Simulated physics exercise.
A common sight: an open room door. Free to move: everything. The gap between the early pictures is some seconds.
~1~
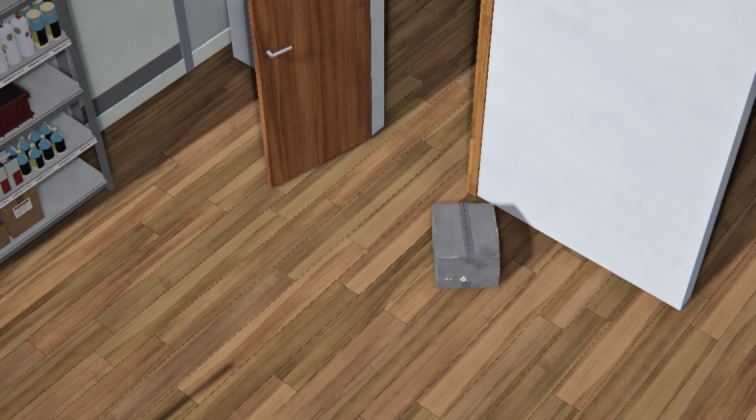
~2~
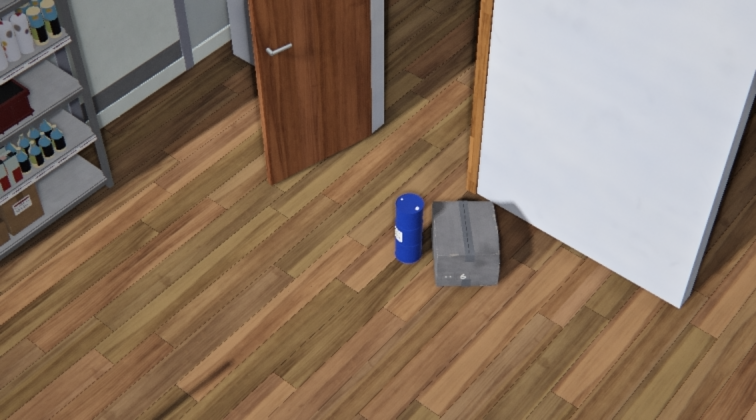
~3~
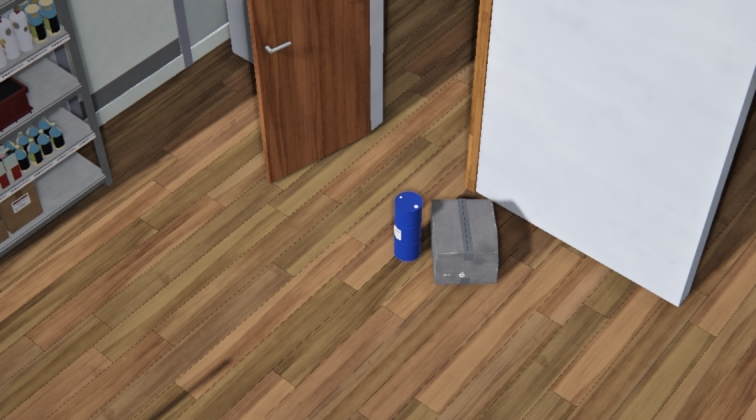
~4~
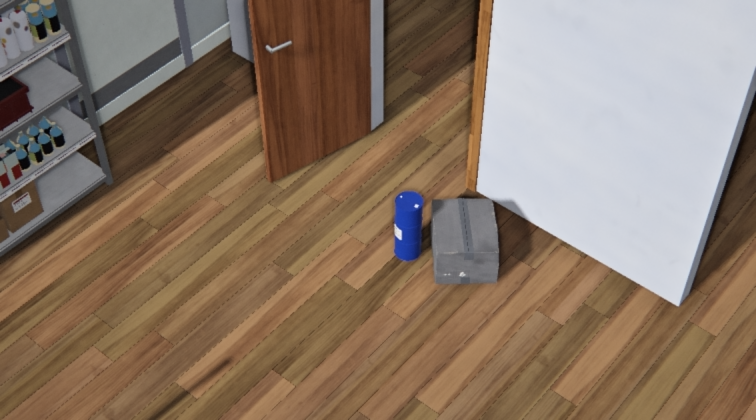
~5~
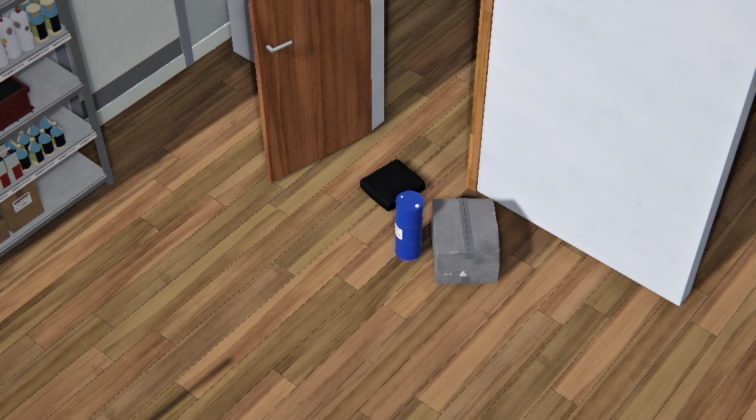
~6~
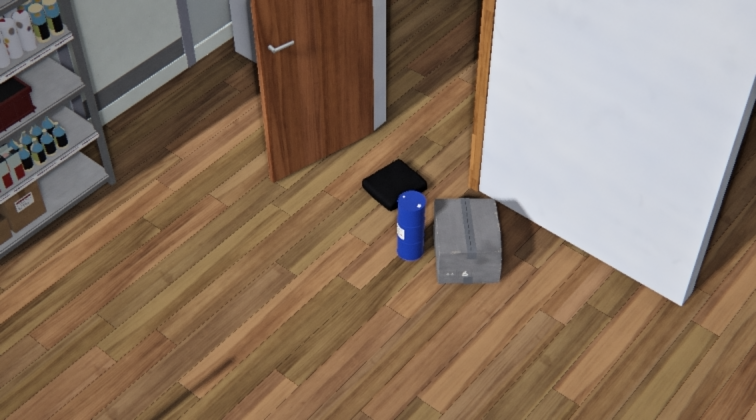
A blue canister appears beside a grey box near an open door, then a black cushion appears behind.
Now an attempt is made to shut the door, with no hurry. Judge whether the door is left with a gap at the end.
It comes to rest short of the frame.
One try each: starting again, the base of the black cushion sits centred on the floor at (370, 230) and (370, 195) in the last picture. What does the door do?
Well, on try one it completes its arc, and on try two it is halted early.
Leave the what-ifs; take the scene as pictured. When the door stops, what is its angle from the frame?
Roughly 25 degrees open.
Then, 0.90 s on from there, open by 70°.
Then, 1.30 s on from there, open by 44°; black cushion shifted a little near (418, 185).
Then, 1.60 s on from there, open by 25°; black cushion shifted about its own width near (444, 184).
In the end, open by 24°; moved from the start, black cushion; the other 2 unmoved. At the end, from the last picture's camera, black cushion near (443, 183).
